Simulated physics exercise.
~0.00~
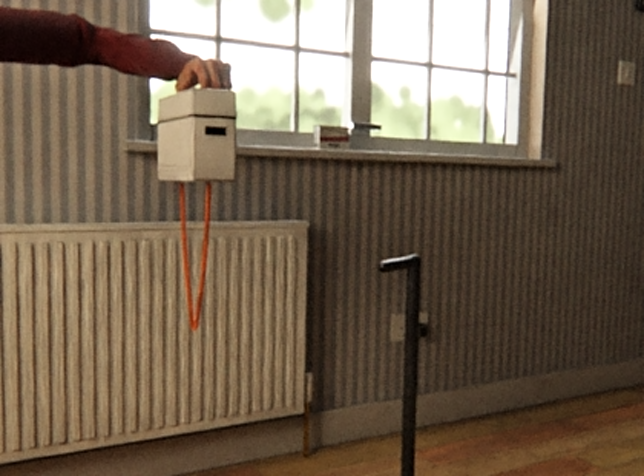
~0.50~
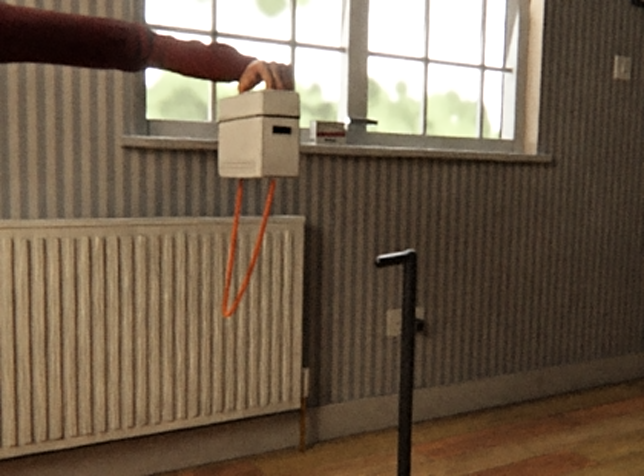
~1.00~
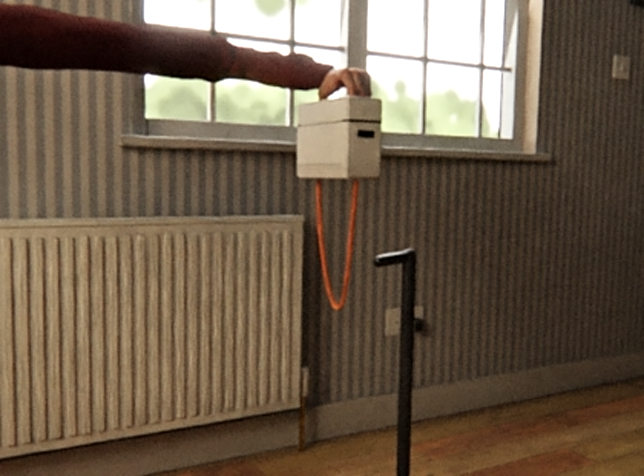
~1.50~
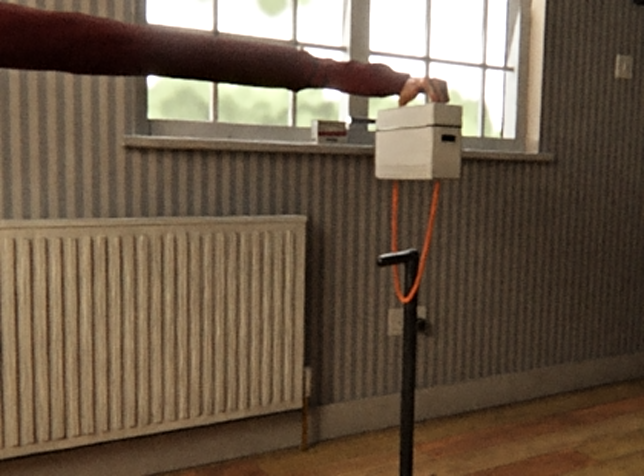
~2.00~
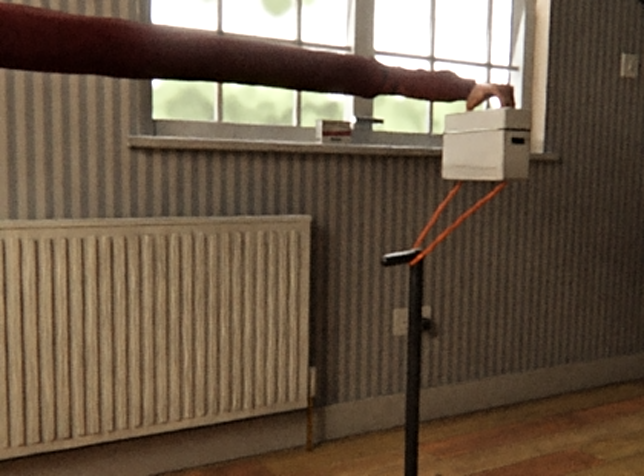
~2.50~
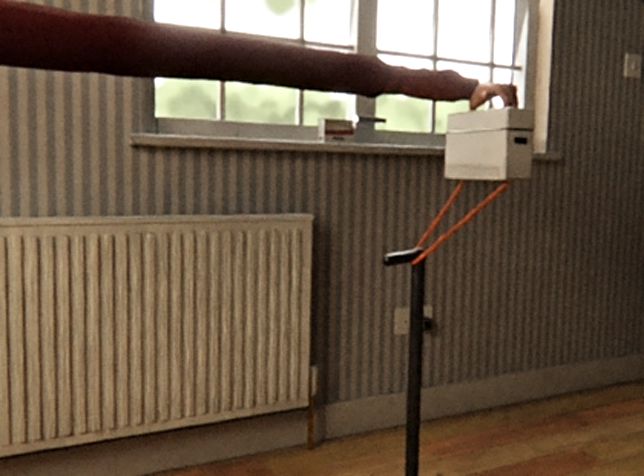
A white case with an orange loop dangling beneath it hangs from the hand of a long, red-sleeved arm, in front of a radiator and a window. The hand carries it steadily to the right at about the same height, toward a short black post with a bar at its top. The case passes above the post, and the hanging loop comes down around the bar. As the case moves beyond it, the loop catches and pulls tight, slanting back to the post. The hand stops, with the case held upright just past the post, snagged by its taut loop.
